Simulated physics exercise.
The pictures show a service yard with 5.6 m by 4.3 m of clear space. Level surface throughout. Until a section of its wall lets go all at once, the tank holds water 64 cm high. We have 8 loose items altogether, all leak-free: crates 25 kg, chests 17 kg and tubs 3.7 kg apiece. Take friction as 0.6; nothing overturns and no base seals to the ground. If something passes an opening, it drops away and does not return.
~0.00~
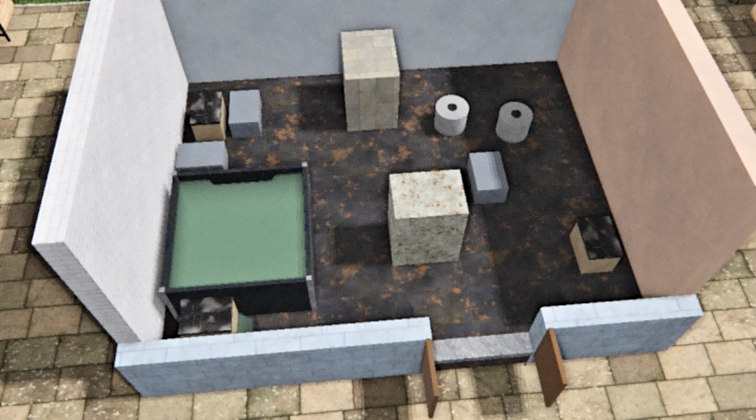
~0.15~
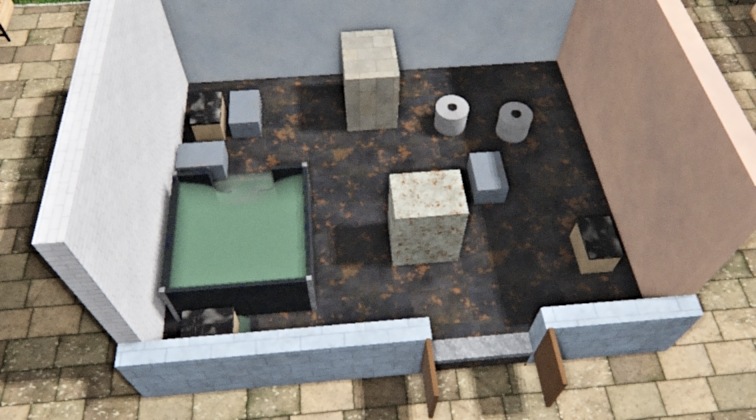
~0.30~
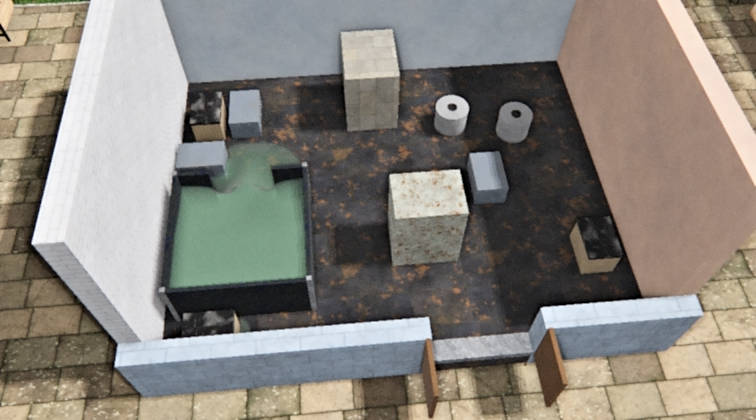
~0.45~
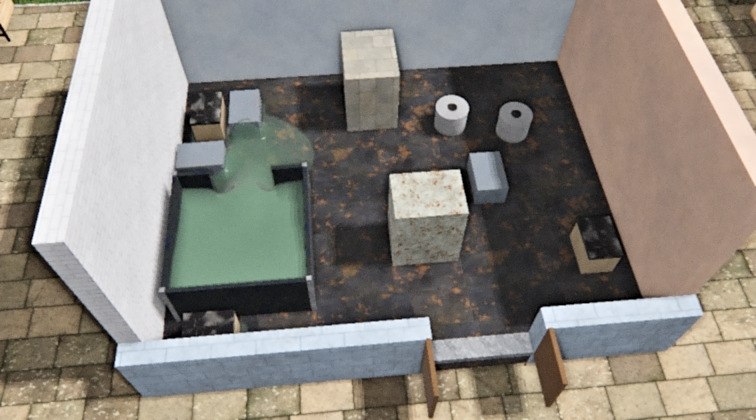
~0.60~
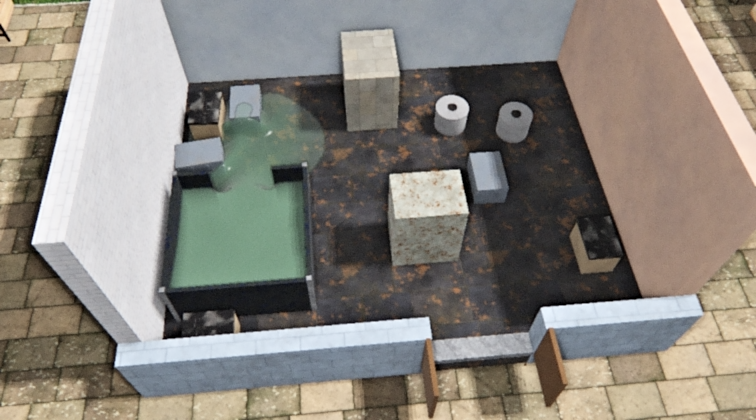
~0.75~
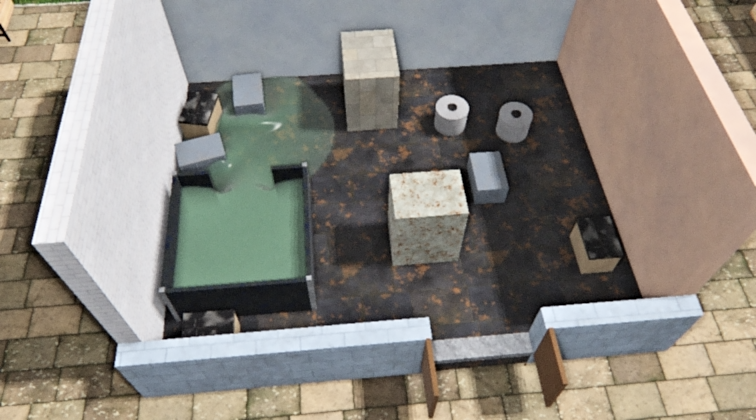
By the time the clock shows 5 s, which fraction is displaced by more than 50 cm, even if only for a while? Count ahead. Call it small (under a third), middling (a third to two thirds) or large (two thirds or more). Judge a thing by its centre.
Middling, a third to two thirds.
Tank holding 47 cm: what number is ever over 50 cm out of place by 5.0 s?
3.
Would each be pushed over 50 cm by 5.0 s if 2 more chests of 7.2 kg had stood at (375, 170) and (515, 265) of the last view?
Respectively: Tops it; doesn't reach it.
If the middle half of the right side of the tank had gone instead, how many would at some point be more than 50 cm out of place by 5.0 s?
The answer then is 2.
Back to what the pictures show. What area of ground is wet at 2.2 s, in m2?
Close to 10.5 m2, I'd say.
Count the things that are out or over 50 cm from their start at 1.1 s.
1.
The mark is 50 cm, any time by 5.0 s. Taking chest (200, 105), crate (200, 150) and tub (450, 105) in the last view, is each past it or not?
Listed in sequence: Higher; higher; lower for the last.
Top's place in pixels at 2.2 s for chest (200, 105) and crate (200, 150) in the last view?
They end up about (194, 65) and (226, 94) in the last view.
After 1.1 s 1 of 8 are over 50 cm from their spots; 0 afloat.
After 2.2 s 3 of 8 are over 50 cm from their spots; 3 afloat.
After 3.5 s 3 of 8 are over 50 cm from their spots; 3 afloat.
After 5.0 s 3 of 8 are over 50 cm from their spots, and 3 have been at some point; 3 afloat.
